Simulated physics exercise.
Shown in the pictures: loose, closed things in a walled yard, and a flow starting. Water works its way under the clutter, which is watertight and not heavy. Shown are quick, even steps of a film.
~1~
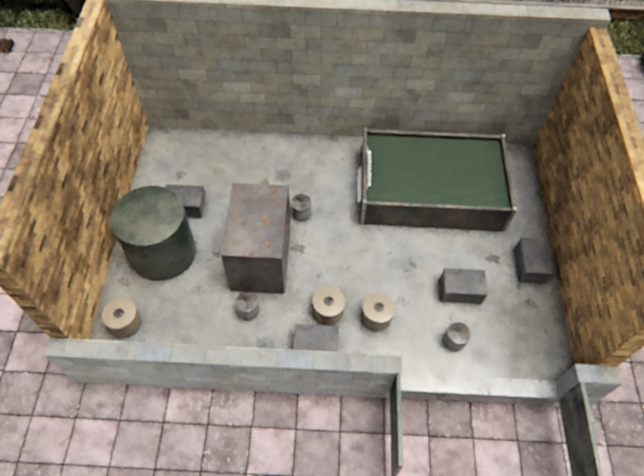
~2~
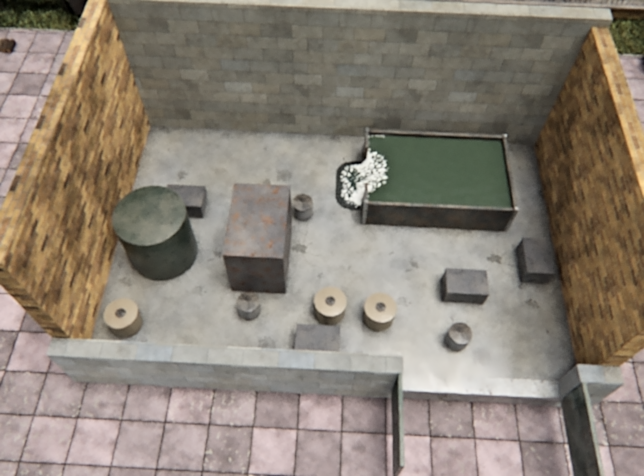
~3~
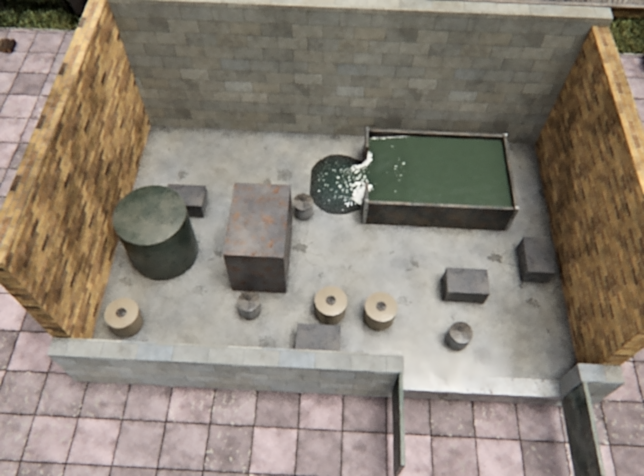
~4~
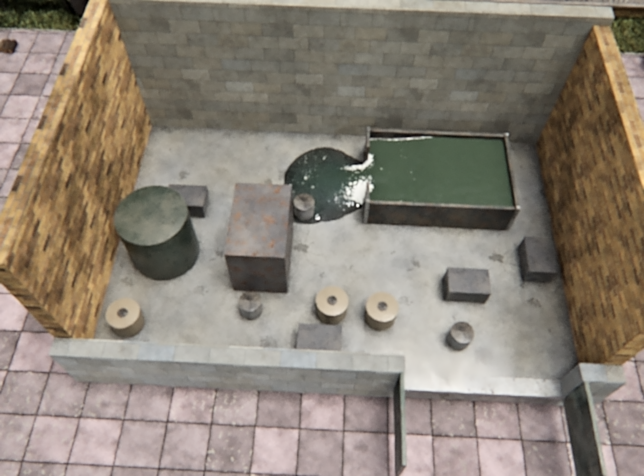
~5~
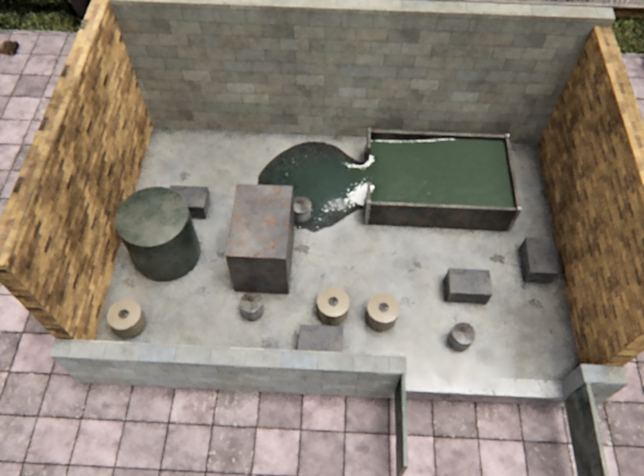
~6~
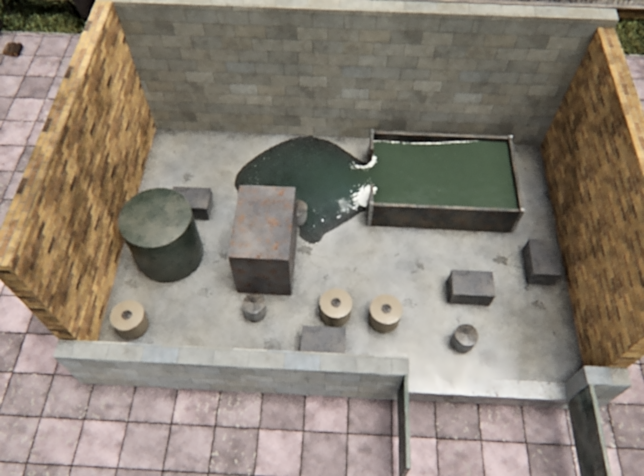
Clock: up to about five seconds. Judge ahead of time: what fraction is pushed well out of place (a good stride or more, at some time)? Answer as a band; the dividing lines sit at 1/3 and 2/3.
Less than 1/3.
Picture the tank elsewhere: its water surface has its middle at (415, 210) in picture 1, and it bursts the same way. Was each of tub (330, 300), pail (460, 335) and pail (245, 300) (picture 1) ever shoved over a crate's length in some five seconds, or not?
In turn: Beyond that mark, beyond that mark, under that mark.
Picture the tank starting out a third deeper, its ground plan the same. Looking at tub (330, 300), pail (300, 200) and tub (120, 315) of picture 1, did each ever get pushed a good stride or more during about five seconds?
The first one: Doesn't reach it. The second: Reaches it. The third: Reaches it.
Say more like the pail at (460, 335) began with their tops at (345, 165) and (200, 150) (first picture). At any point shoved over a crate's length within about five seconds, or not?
First: Covers that distance; second: Covers that distance.
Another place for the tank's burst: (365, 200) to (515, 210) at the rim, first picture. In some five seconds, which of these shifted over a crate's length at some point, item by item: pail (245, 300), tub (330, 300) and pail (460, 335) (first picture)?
One after another: Goes the distance, then goes the distance, then goes the distance.
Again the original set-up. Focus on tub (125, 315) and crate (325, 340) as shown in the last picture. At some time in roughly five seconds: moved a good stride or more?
Taking them as listed: Over that distance for the first, below that distance for the second.
A moment on, 1 of 10 are well off their spots; 1 afloat.
Next, 2 of 10 are well off their spots; 1 afloat.
Later, 2 of 10 are well off their spots; 2 afloat.
In the end, 2 of 10 are well off their spots, and 3 have been at some point; 3 afloat.
